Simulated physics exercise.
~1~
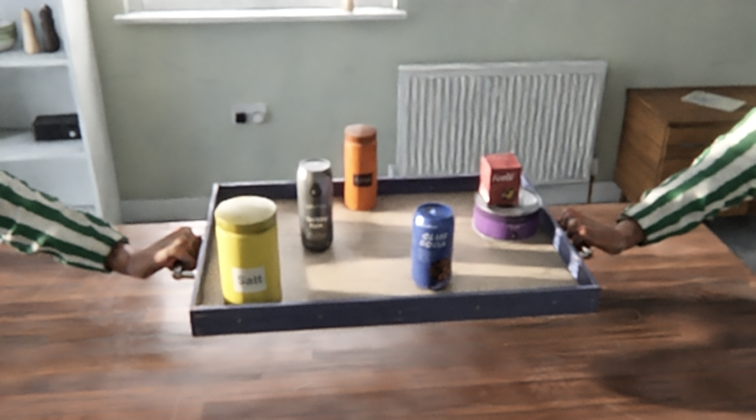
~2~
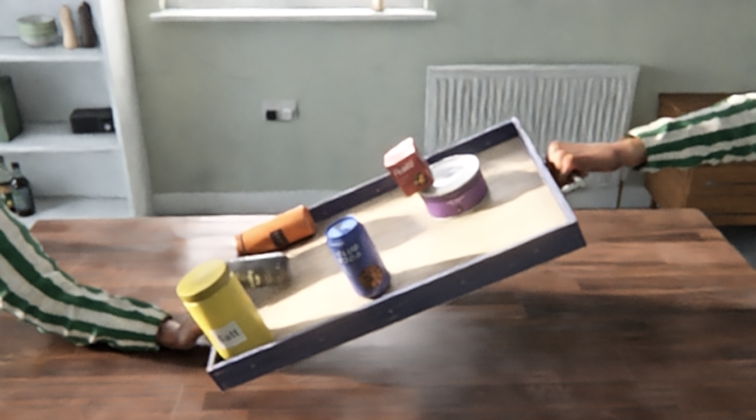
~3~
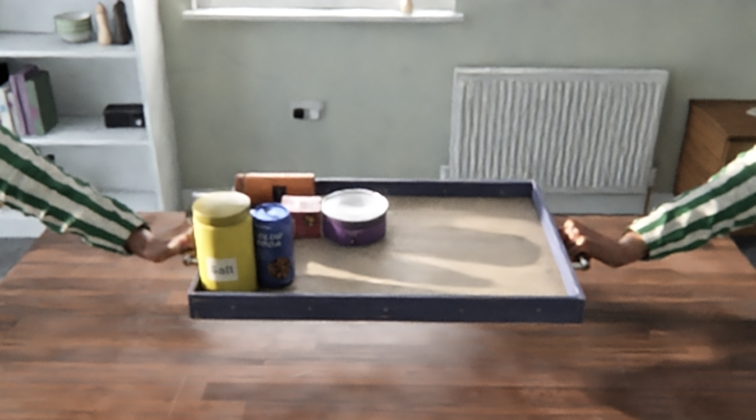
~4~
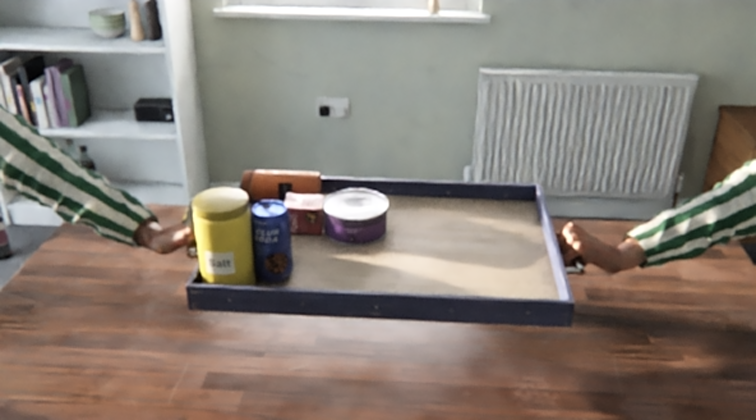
In a room with a radiator and shelves, two hands in striped sleeves hold a tray of containers above a wooden table. The tray tips steeply, its left edge dropping, and the orange jar and grey can topple while the red packet leans and slides left. The blue can and purple tub also shift toward the lower side. The hands then level the tray, leaving everything gathered at the left. At the end, the orange jar and red packet lie on their sides, the grey can is hidden behind the still-standing yellow jar and blue can, and the purple tub sits upright beside them.
